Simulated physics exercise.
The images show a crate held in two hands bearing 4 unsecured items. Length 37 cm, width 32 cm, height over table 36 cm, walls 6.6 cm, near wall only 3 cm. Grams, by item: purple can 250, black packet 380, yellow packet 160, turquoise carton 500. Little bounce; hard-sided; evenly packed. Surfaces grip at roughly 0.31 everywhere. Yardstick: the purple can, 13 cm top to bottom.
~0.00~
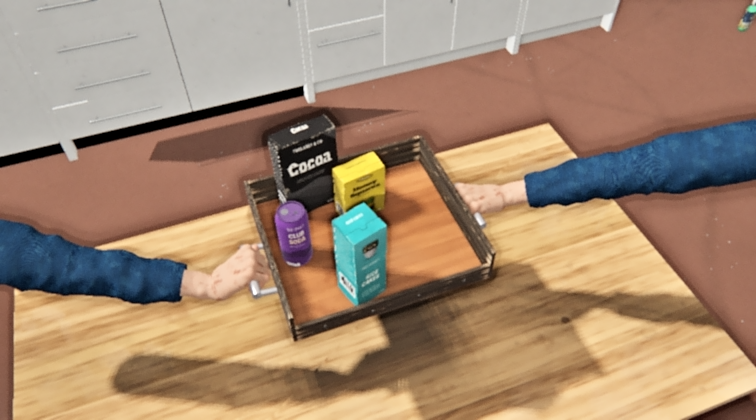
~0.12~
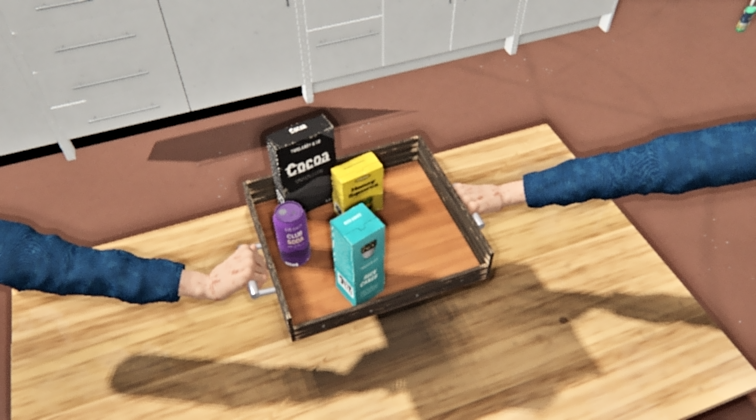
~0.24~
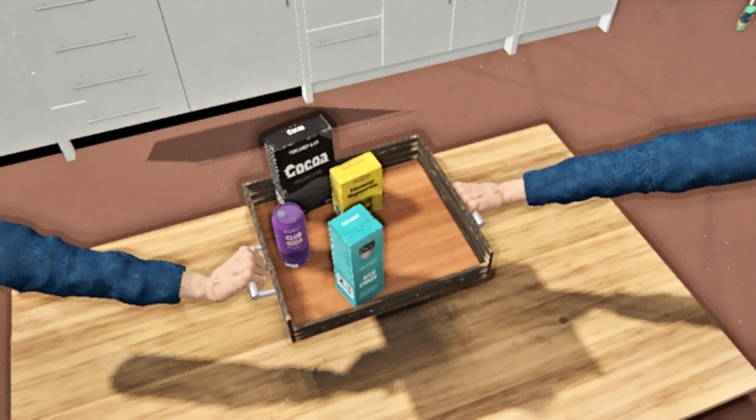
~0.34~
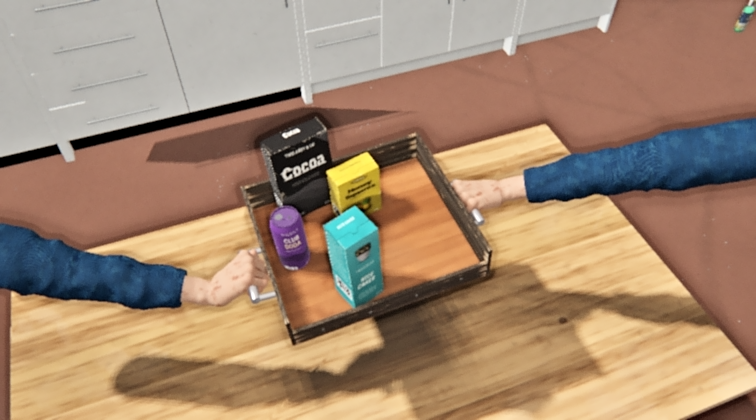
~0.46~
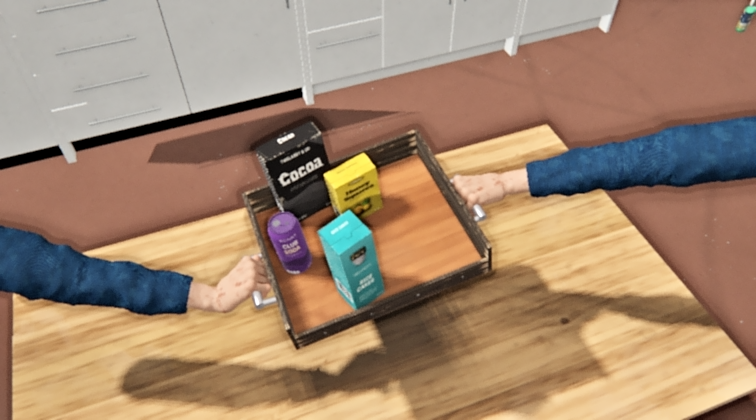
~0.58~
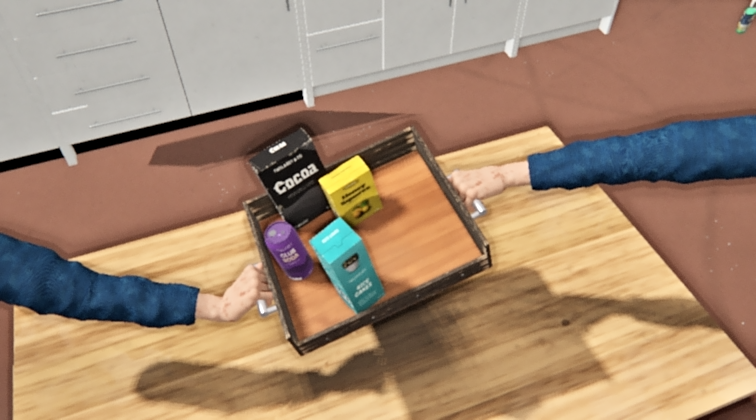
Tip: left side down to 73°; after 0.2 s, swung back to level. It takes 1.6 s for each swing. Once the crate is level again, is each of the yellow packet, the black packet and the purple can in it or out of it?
Yellow packet - in it; black packet - out of it; purple can - in it.
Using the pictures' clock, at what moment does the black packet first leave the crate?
About 1.3 seconds.
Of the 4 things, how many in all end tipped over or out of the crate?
That makes 2.
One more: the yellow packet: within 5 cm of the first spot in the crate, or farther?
Outcome for the yellow packet: Displaced.
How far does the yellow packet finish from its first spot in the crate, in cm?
Displacement: Approx. 16 cm.
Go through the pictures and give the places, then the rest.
In the first frame, crate level; yellow packet (360, 189); black packet (307, 169); purple can (294, 235).
In the second frame, crate level; turquoise carton (359, 258).
In the third frame, crate at 1°, left side down; turquoise carton (358, 259).
In the fourth frame, crate at 3°, left side down; turquoise carton (355, 261).
In the fifth frame, crate at 7°, left side down; turquoise carton (353, 264).
In the sixth frame, crate at 13°, left side down; yellow packet (352, 194); black packet (297, 183); purple can (290, 252).
Around 1.08 s, crate at 51°, left side down; yellow packet shifted 15 cm near (294, 260); black packet tipped 13° against what carries it near (268, 234); purple can shifted 2 cm near (295, 287).
Around 2.28 s, crate at 65°, left side down; black packet and turquoise carton now out of the crate; yellow packet shifted 16 cm near (304, 264); purple can shifted 2 cm near (308, 293).
Around 2.88 s, crate at 22°, left side down; yellow packet shifted 16 cm near (280, 237); purple can shifted 2 cm near (281, 265).
Finally (4.0 s), out of the crate, black packet and turquoise carton; not toppled but over 5 cm from the start, yellow packet; the last one still in place (within 5 cm). In the last view, yellow packet near (283, 217), black packet near (262, 302).
